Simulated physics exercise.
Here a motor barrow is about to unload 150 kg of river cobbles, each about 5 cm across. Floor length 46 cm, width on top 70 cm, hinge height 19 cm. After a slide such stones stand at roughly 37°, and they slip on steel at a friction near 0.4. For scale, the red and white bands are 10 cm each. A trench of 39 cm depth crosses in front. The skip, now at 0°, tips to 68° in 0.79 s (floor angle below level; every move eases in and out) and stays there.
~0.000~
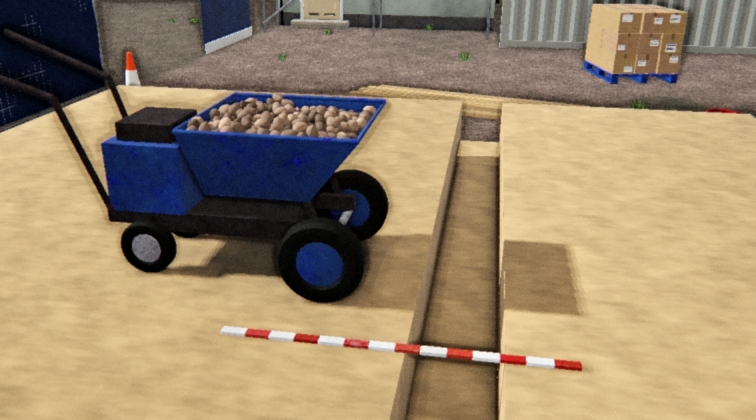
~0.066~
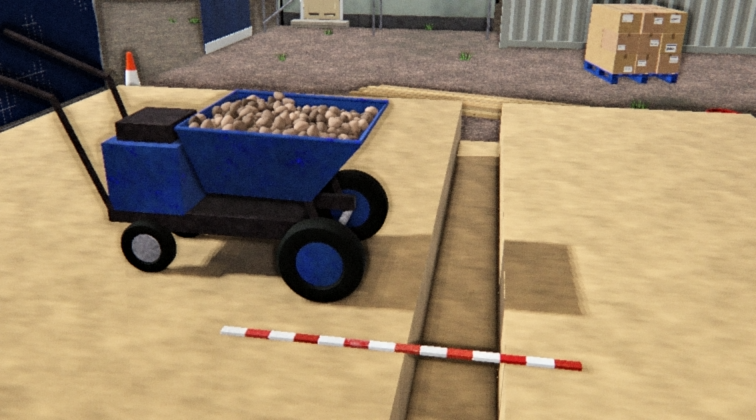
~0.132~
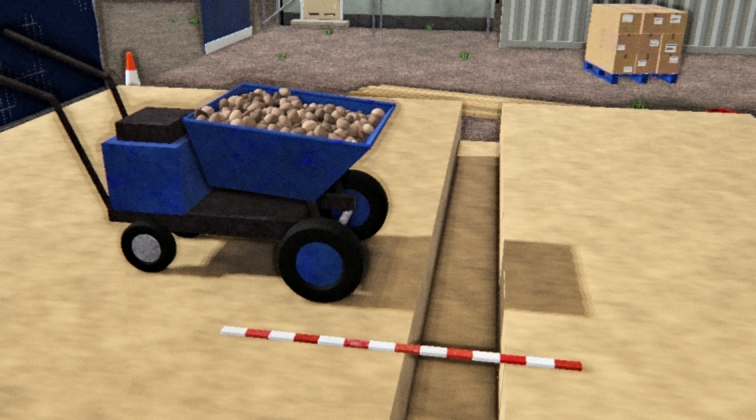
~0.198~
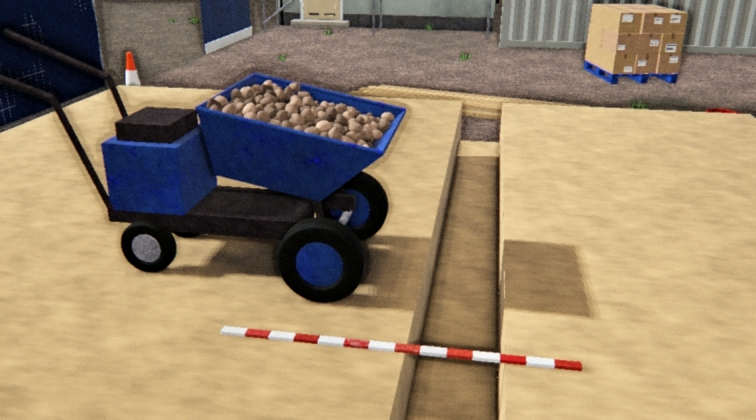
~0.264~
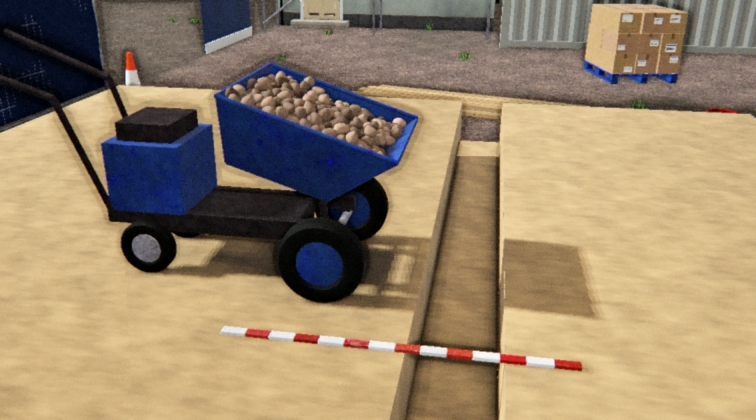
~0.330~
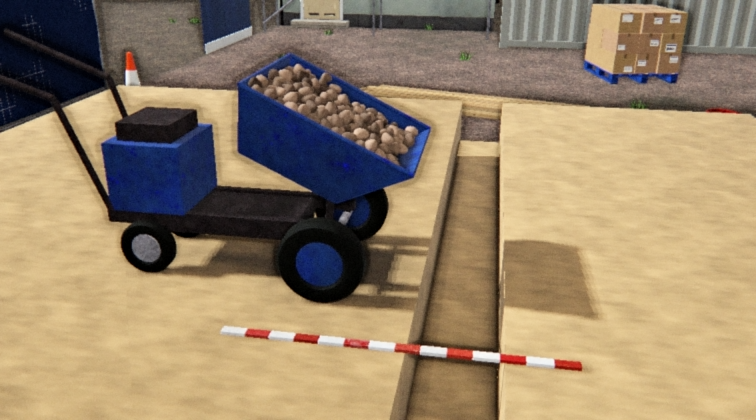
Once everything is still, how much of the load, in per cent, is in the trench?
Close to 55 in a hundred.
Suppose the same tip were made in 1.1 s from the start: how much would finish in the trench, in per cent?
It would be near 65 per cent.
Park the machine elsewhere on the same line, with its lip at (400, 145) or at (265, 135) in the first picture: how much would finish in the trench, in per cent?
Near 25 per cent from the first place, 80 from the second.
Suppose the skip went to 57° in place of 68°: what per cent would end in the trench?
In that case some 40 per cent.
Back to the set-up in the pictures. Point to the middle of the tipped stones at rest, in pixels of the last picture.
Around (495, 325).
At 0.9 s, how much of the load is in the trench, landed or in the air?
Some 15 per cent.
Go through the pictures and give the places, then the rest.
In the first picture, the skip is at 0°, its lip at (358, 142); the top of the load is at (266, 109).
In the second picture, lip at (361, 143), floor tilted 1°, highest stones at (267, 107); the stones move at 0.3 m/s on average.
In the third picture, lip at (370, 147), floor tilted 5°, highest stones at (268, 100); the stones move at 0.6 m/s on average.
In the fourth picture, lip at (383, 154), floor tilted 11°, highest stones at (273, 92); the stones move at 0.9 m/s on average.
In the fifth picture, the skip is at 18°, its lip at (398, 163); the top of the load is at (275, 85); the stones move at 1.0 m/s on average.
In the sixth picture, lip at (413, 177), floor tilted 26°, highest stones at (291, 77); the stones move at 1.1 m/s on average.
After 0.6 s the floor is at 57°; 100 % in the skip; the foremost stones are at (449, 205).
After 0.9 s the floor is at 68°; 67 % in the skip, 17 % in the trench, 16 % past the trench; the foremost stones are at (550, 282).
After 1.2 s the floor is at 68°; 27 % in the skip, 29 % in the trench, 43 % past the trench; the foremost stones are at (710, 292).
After 3.2 s the floor is at 68°; 0 % in the skip, 55 % in the trench, 45 % past the trench; the foremost stones are past the picture's edge.
